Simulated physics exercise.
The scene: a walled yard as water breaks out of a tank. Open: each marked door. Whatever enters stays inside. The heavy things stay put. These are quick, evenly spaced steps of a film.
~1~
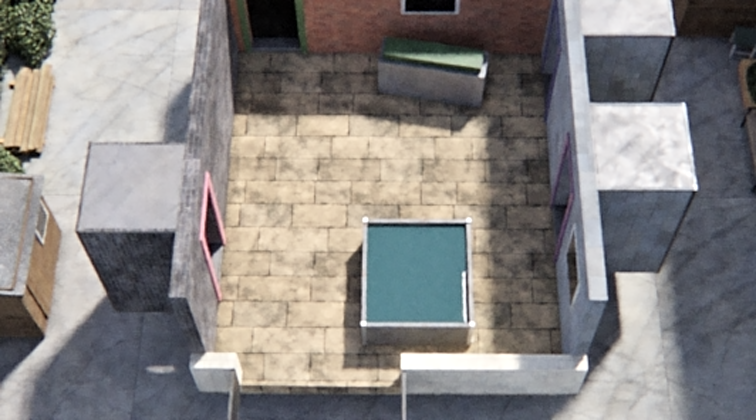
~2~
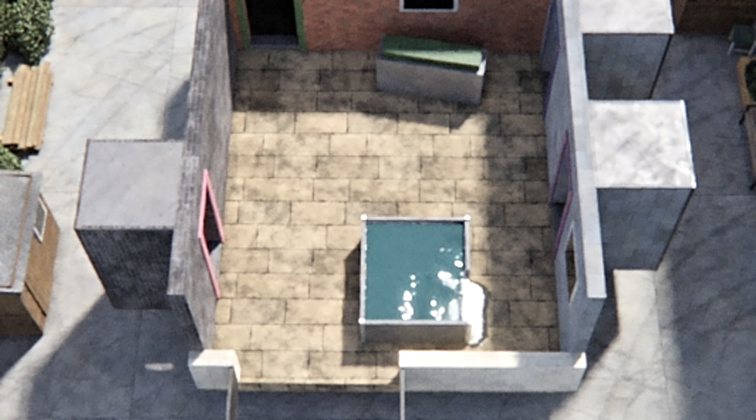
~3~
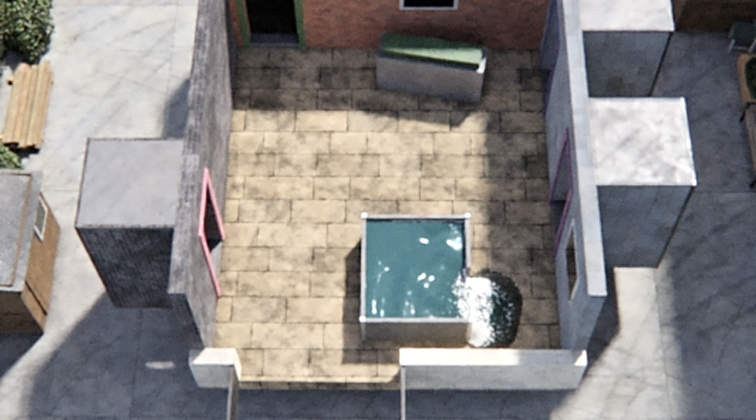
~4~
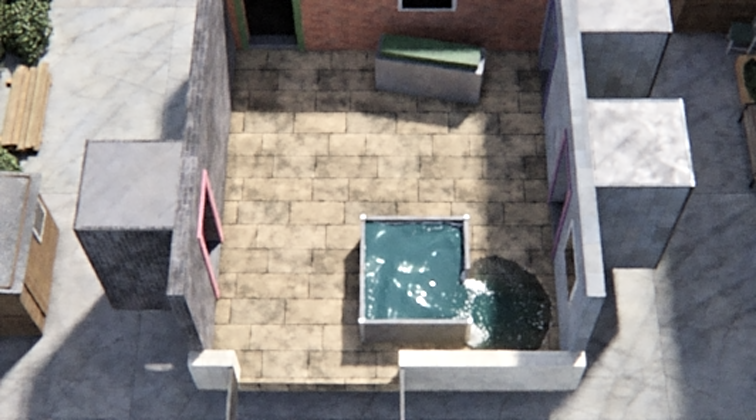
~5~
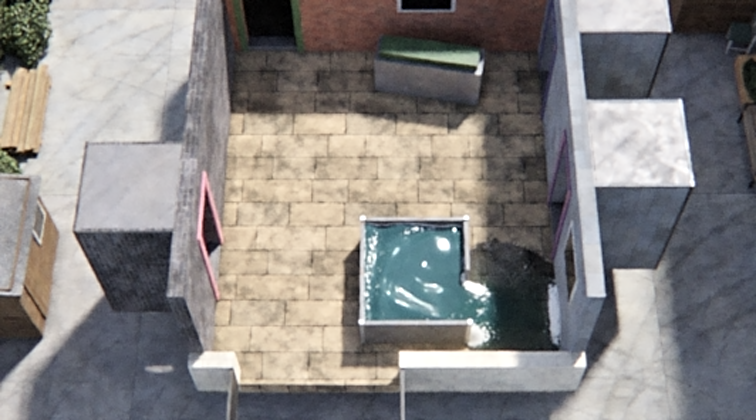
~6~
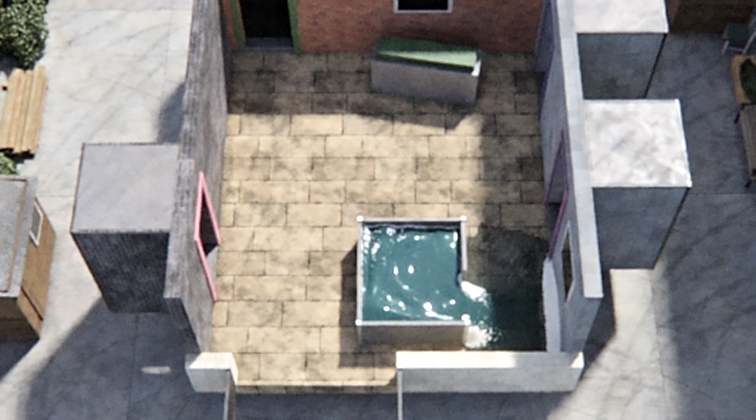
Water lies still in a square open tank in a walled, paved yard, then pours out through a gap low on the tank's right side. It spreads rightward over the paving in a dark, rounded pool, reaches the right wall and runs back along it, while the tank's surface ripples.
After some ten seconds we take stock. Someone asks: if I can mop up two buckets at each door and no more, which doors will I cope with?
The pink door does not exceed two buckets; the blue door exceeds two buckets; the green door does not exceed two buckets; the purple door does not exceed two buckets.
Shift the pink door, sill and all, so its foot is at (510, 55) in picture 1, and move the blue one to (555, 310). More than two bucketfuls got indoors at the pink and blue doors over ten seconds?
What you'd see: The pink door stays within the limit and the blue door tops the limit.
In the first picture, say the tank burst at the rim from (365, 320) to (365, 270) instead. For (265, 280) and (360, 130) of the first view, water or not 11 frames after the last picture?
Taking the two points in order, the first is waterlogged and the second is left dry.
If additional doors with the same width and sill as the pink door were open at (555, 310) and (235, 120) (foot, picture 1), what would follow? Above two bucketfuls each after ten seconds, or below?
Result - first door gets past the limit, second door doesn't reach the limit.
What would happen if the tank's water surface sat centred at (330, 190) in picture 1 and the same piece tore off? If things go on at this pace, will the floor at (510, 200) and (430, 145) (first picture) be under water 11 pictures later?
Point 1: Soaked through; point 2: Not wet.
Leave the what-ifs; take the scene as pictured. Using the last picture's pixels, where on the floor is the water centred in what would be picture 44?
Close to pixel (428, 216).
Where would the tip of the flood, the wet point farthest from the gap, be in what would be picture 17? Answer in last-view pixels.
About at (533, 94).
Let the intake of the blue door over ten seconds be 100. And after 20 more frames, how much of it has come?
Close to 0 out of every hundred.
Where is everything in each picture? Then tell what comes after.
Still water in the open tank at (417, 274), in the first frame.
Water pours out at (466, 307) and has run to (477, 286), in the second frame.
The front is at (515, 295), out from the gap at (466, 306), in the third frame.
The front is at (544, 299), out from the gap at (465, 308), in the fourth frame.
The front is at (553, 270), out from the gap at (465, 309), in the fifth frame.
Water pours out at (462, 309) and has run to (548, 247), in the sixth frame.
A moment on, water covers 10 % of the floor; the pink door not reached, the blue door not reached, the green door not reached, the purple door wet at the sill, nothing in.
Next, water covers 25 % of the floor; the pink door not reached, the blue door wet at the sill, nothing in, the green door not reached, the purple door wet at the sill, nothing in.
Then, water covers 50 % of the floor; the pink door not reached, the blue door wet at the sill, nothing in, the green door not reached, the purple door wet at the sill, nothing in.
Later, water covers 80 % of the floor; the pink door wet at the sill, nothing in, the blue door over two buckets in, the green door wet at the sill, nothing in, the purple door wet at the sill, nothing in.
In the end, water covers 100 % of the floor; the pink door wet at the sill, nothing in, the blue door far over two buckets in, the green door wet at the sill, nothing in, the purple door wet at the sill, nothing in.
